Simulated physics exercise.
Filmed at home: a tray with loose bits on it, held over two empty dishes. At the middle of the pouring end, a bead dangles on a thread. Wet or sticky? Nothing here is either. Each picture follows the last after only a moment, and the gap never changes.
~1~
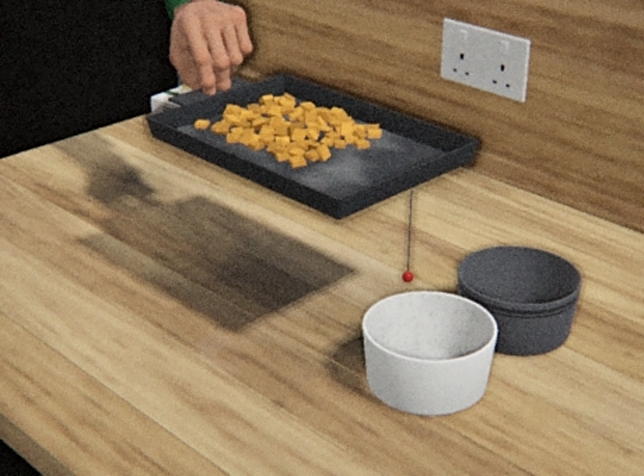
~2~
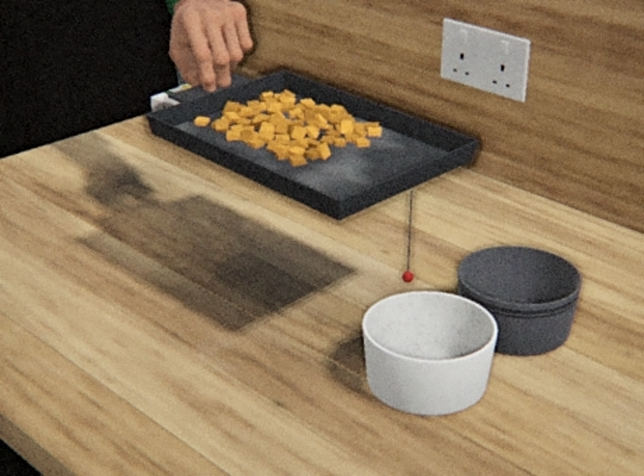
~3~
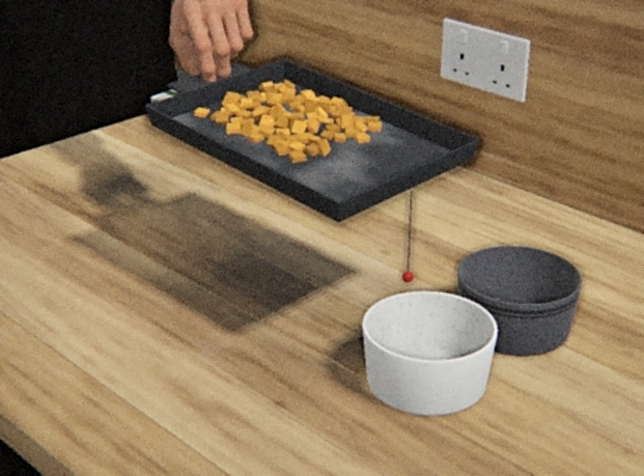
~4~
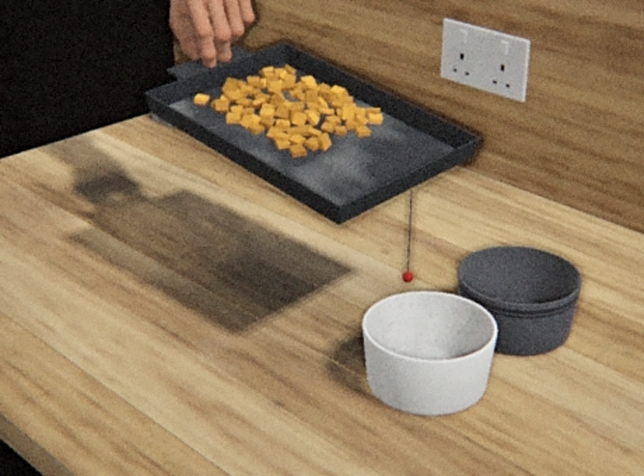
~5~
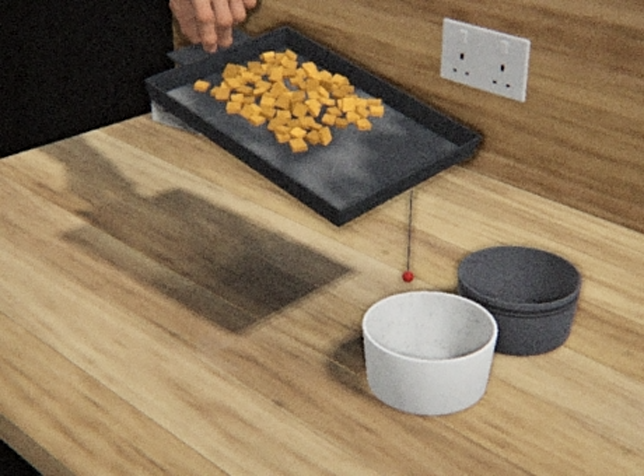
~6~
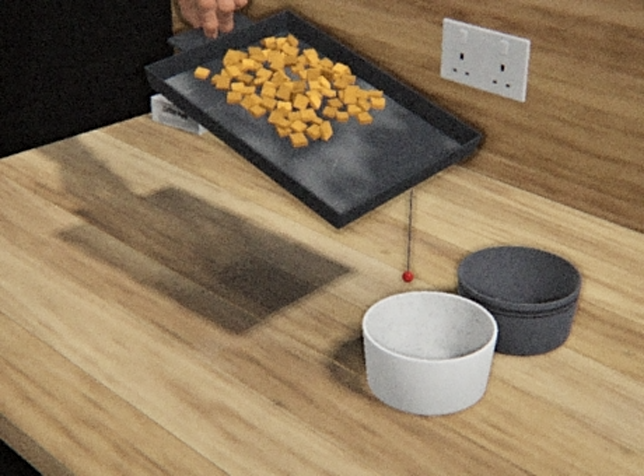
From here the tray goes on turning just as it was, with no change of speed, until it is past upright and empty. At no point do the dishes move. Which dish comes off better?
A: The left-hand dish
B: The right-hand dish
(A) The left-hand dish.
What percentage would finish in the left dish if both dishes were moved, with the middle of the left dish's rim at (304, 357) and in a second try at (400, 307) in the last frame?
You'd get near 30 per cent and afterwards near 50 per cent.
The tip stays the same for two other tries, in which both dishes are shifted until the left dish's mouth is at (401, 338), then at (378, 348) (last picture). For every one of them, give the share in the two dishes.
Some 80 and then some 80 per cent.
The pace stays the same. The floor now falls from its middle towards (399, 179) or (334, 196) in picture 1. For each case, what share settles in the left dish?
30 % and 20 %, roughly.
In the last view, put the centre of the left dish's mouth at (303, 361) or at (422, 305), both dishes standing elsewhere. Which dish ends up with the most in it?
The rightmost dish, then the leftmost dish.
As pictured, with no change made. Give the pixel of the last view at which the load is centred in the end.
Around (378, 386).
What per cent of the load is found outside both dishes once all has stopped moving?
50 per cent.
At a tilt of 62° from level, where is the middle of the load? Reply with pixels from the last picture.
(364, 194).
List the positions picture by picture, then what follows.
In the first picture, corners of the pouring end (339, 197) and (472, 141), level; middle of the load (297, 127), small crackers; left dish (480, 375); right dish (568, 319); bead on its thread (408, 277).
In the second picture, corners of the pouring end (339, 198) and (473, 140), level; middle of the load (297, 124).
In the third picture, corners of the pouring end (340, 200) and (473, 139), tipped barely, lowest at the left corner; middle of the load (297, 117).
In the fourth picture, corners of the pouring end (340, 203) and (474, 138), tipped a little, lowest at the left corner; middle of the load (297, 107).
In the fifth picture, corners of the pouring end (340, 207) and (475, 136), tipped a little, lowest at the left corner; middle of the load (298, 96).
In the sixth picture, corners of the pouring end (341, 210) and (477, 135), tipped clearly, lowest at the left corner; middle of the load (299, 86); left dish (480, 375); right dish (568, 319).
Just after the last frame, tray tipped steeply; almost all on the tray; about a tenth in the air.
A moment on, tray tipped past a quarter turn; roughly two thirds on the tray; about a tenth in the left dish; about a tenth outside both; about a tenth in the air.
Further on, tray tipped past a quarter turn; roughly half in the left dish; roughly half outside both.
When it is over, tray tipped past a quarter turn; roughly half in the left dish; not one in the right dish; roughly half outside both.
